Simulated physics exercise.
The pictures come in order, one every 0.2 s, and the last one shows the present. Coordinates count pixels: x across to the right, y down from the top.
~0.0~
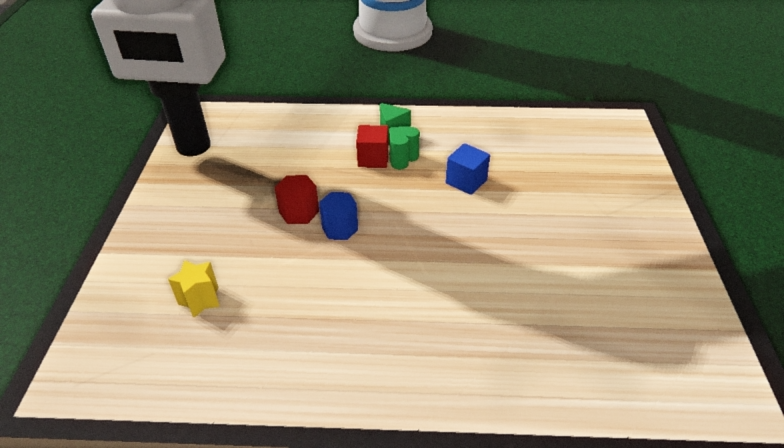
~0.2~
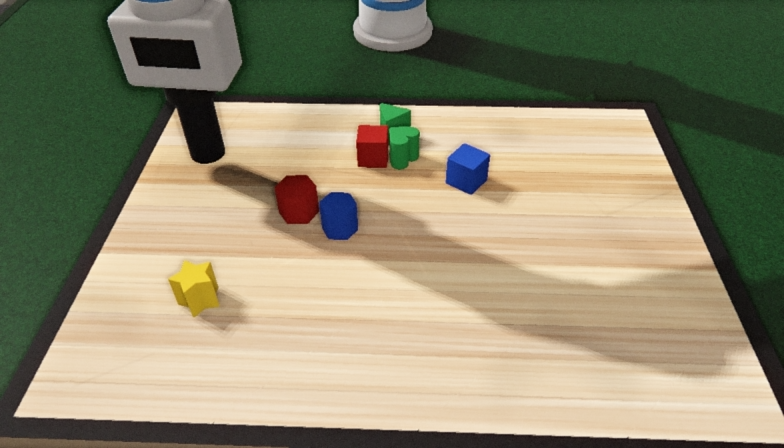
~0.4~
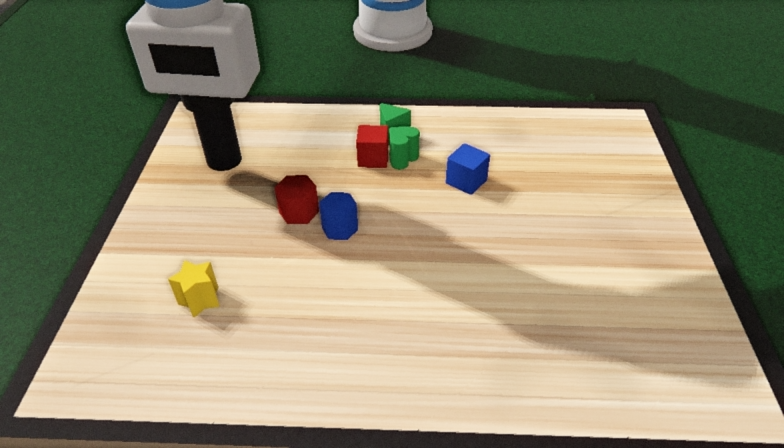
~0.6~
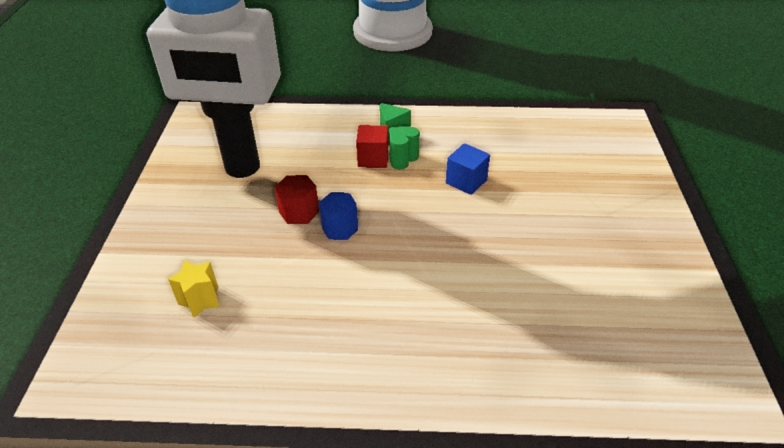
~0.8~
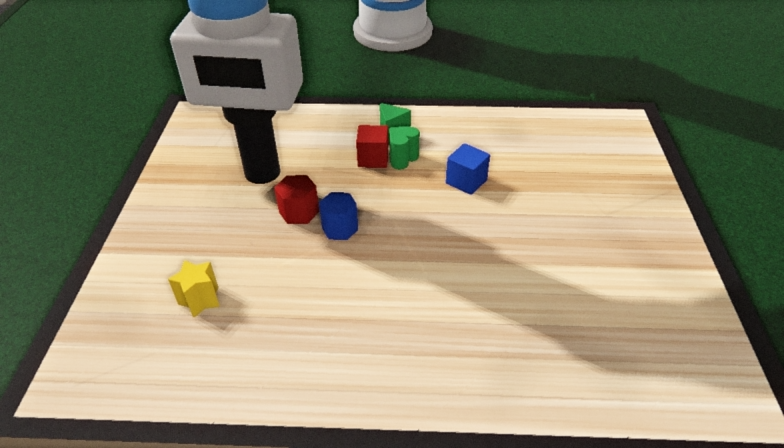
On a wooden board, a robot arm's black stick moves right and nearer toward a red block.
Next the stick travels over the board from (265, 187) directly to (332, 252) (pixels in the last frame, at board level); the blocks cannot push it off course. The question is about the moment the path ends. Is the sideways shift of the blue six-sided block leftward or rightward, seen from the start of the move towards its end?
Pushed left.
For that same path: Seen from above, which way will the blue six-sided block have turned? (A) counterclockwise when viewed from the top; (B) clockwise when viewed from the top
I'll go with A - counterclockwise when viewed from the top.
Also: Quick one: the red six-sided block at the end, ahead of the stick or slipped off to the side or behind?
Expect to find it ahead of the stick.
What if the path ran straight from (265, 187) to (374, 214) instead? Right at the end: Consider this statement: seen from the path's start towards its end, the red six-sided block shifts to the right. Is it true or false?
The claim holds.
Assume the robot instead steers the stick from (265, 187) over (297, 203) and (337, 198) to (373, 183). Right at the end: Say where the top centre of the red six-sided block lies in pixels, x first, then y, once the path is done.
My estimate: (316, 204).
The first path, step by step. One third of the way, stick at (283, 194); red six-sided block at (308, 197); blue six-sided block at (343, 205).
Two thirds of the way, stick at (306, 216); red six-sided block at (339, 218), turned 15° anticlockwise; blue six-sided block at (377, 218), turned 20° anticlockwise.
At the end, stick at (330, 238); red six-sided block at (370, 234), turned 40° anticlockwise; blue six-sided block at (405, 223), turned 50° anticlockwise.
